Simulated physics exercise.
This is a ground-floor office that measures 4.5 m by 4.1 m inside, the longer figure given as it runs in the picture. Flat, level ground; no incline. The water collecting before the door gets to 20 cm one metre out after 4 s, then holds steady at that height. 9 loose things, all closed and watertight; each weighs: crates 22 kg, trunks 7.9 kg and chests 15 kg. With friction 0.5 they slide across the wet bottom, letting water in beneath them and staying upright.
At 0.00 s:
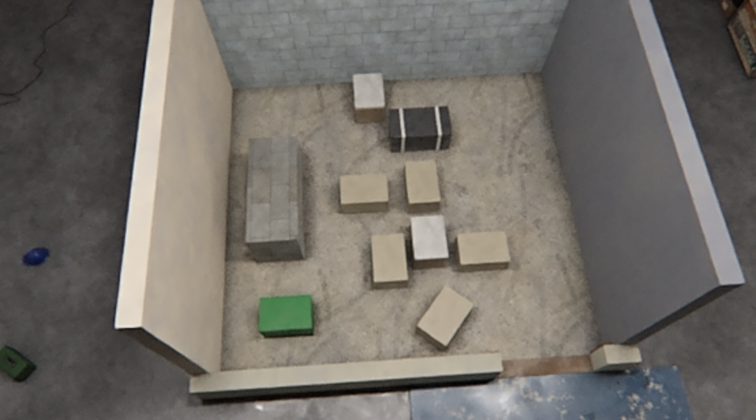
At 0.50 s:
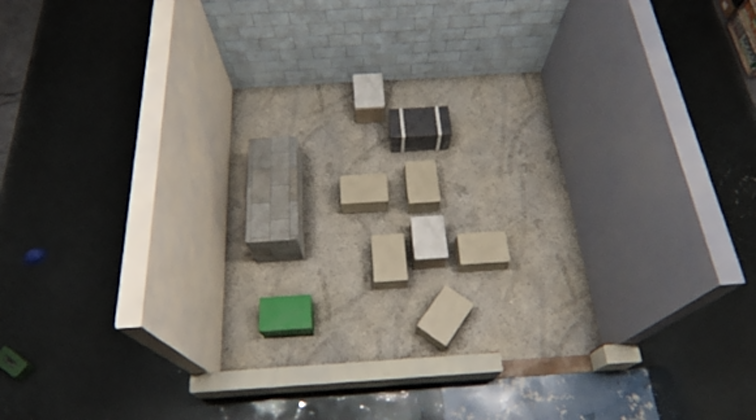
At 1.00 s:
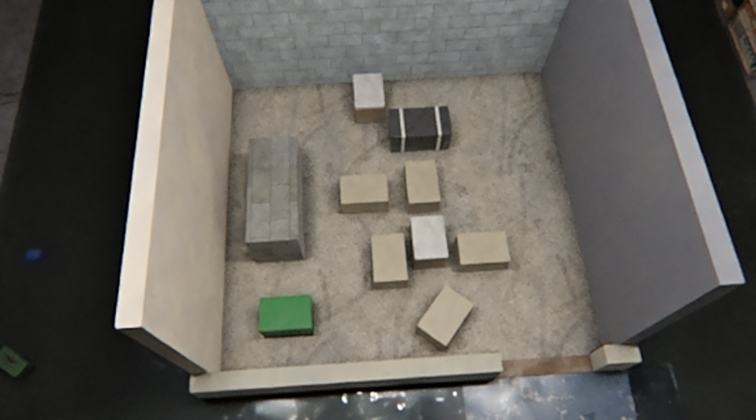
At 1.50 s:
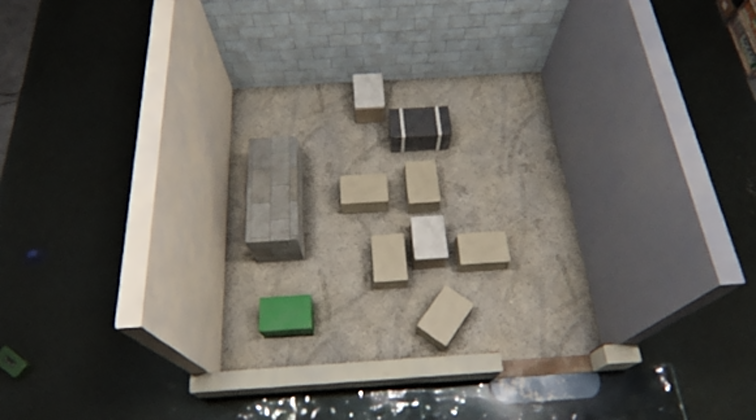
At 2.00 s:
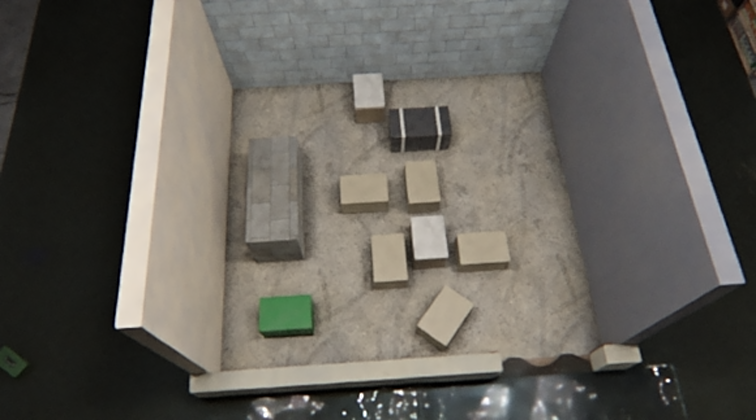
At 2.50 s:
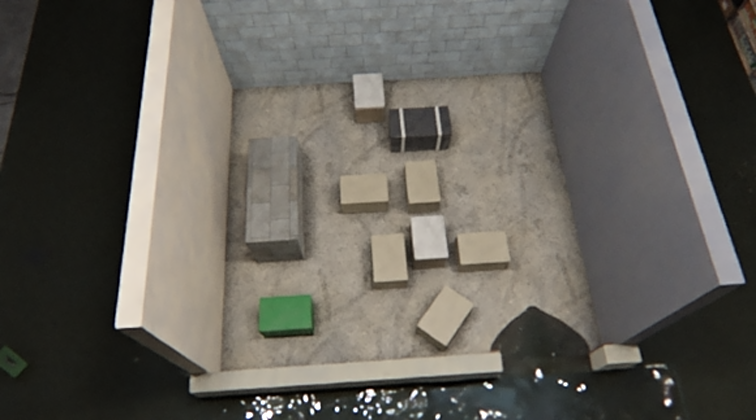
Open-topped room with crates and blocks standing still as dark water spreads outside, then creeps in through the front doorway gap.
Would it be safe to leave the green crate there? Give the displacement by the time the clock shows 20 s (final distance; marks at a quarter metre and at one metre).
It ends a short distance off.
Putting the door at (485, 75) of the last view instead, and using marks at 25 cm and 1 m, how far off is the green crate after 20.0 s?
By then the green crate has shifted a small amount.
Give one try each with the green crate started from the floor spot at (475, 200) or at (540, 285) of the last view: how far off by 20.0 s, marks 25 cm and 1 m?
First try it drifts well away, second try it drifts well away.
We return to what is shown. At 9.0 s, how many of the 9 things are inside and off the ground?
It comes to 1 of them.
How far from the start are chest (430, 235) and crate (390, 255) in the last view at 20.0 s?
150 cm and 80 cm respectively.
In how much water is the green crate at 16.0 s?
I'd say around 10 cm.
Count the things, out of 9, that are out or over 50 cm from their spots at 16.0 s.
That would be 3.
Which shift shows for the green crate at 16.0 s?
It has shifted about 30 cm.
After 4.0 s the green crate is near (285, 313), 0.0 m from its start, aground; 0 afloat.
After 9.0 s the green crate is near (285, 313), 0.0 m from its start, aground; 1 afloat.
After 16.0 s the green crate is near (280, 290), 0.3 m from its start, afloat; 8 afloat.
After 20.0 s the green crate is near (330, 306), 0.5 m from its start, afloat; 9 afloat.
